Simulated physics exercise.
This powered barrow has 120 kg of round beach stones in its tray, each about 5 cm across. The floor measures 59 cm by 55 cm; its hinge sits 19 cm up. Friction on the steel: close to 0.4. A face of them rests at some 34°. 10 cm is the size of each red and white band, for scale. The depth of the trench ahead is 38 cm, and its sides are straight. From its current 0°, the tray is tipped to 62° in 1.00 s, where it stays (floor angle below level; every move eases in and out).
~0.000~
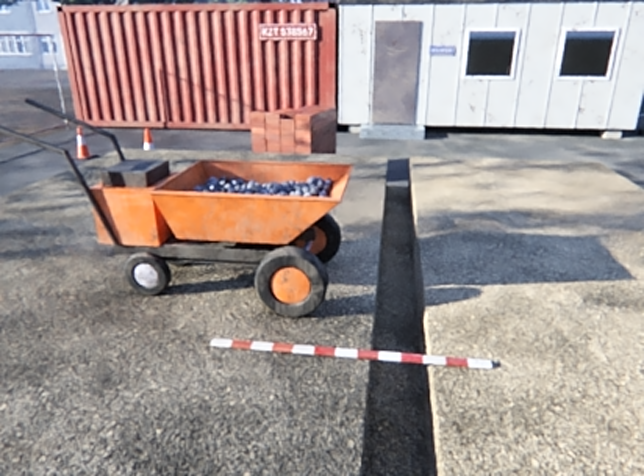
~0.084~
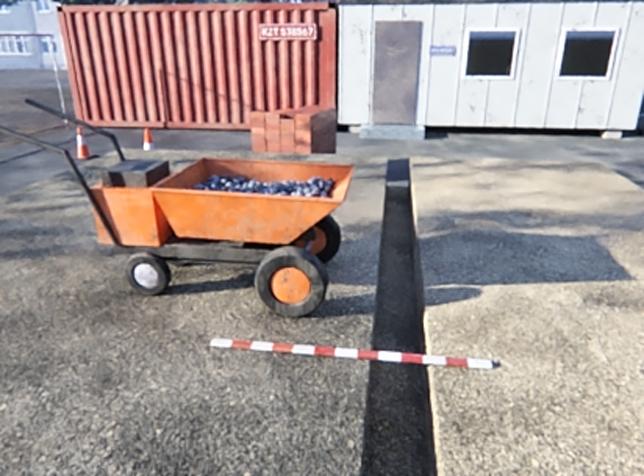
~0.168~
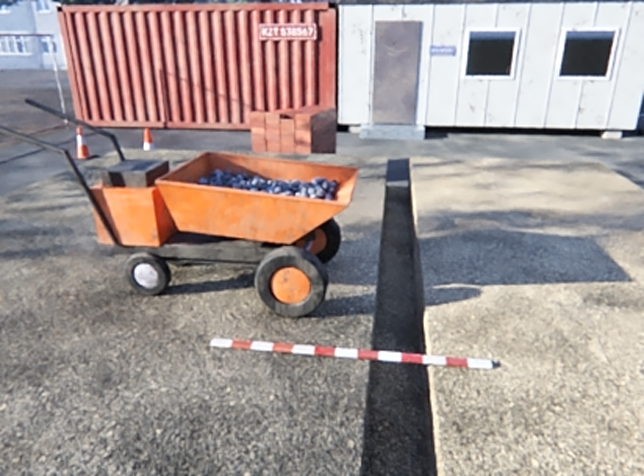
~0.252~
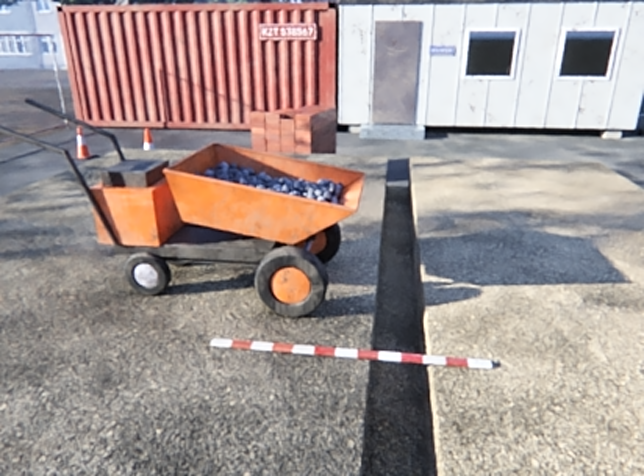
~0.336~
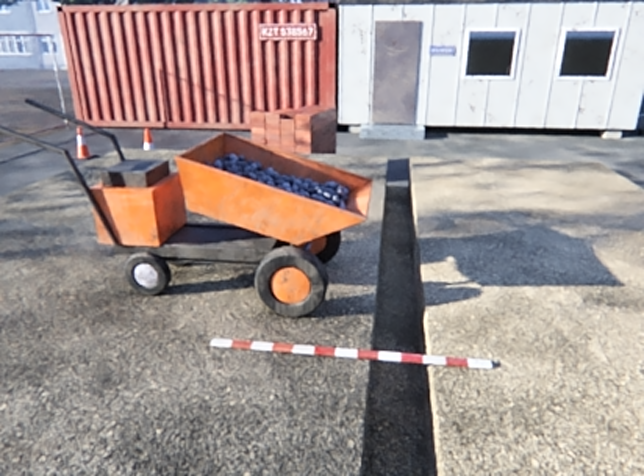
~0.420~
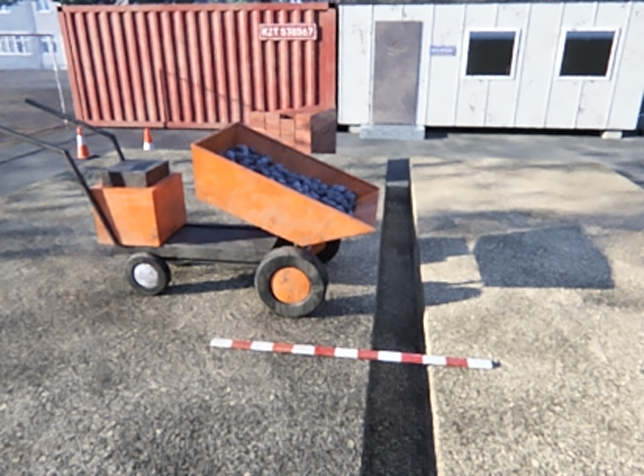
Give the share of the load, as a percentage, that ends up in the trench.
44 %.
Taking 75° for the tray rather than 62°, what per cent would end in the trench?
Near 65 per cent then.
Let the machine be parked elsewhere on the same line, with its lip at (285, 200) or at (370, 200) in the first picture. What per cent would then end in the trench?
I'd say some 95 per cent and some 15 per cent.
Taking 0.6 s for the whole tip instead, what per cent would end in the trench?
Trench share: Approx. 35%.
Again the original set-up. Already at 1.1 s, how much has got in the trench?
At that moment: Approx. 15 %.
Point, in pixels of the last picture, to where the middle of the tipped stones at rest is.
Their middle ends up near (440, 292).
After 0.8 s the floor is at 52°; 100 % in the tray; the foremost stones are at (385, 245).
After 1.1 s the floor is at 62°; 68 % in the tray, 16 % in the trench, 16 % past the trench; the foremost stones are at (454, 288).
After 1.5 s the floor is at 62°; 21 % in the tray, 27 % in the trench, 52 % past the trench; the foremost stones are at (560, 298).
After 3.4 s the floor is at 62°; 0 % in the tray, 44 % in the trench, 56 % past the trench; the foremost stones are past the picture's edge.
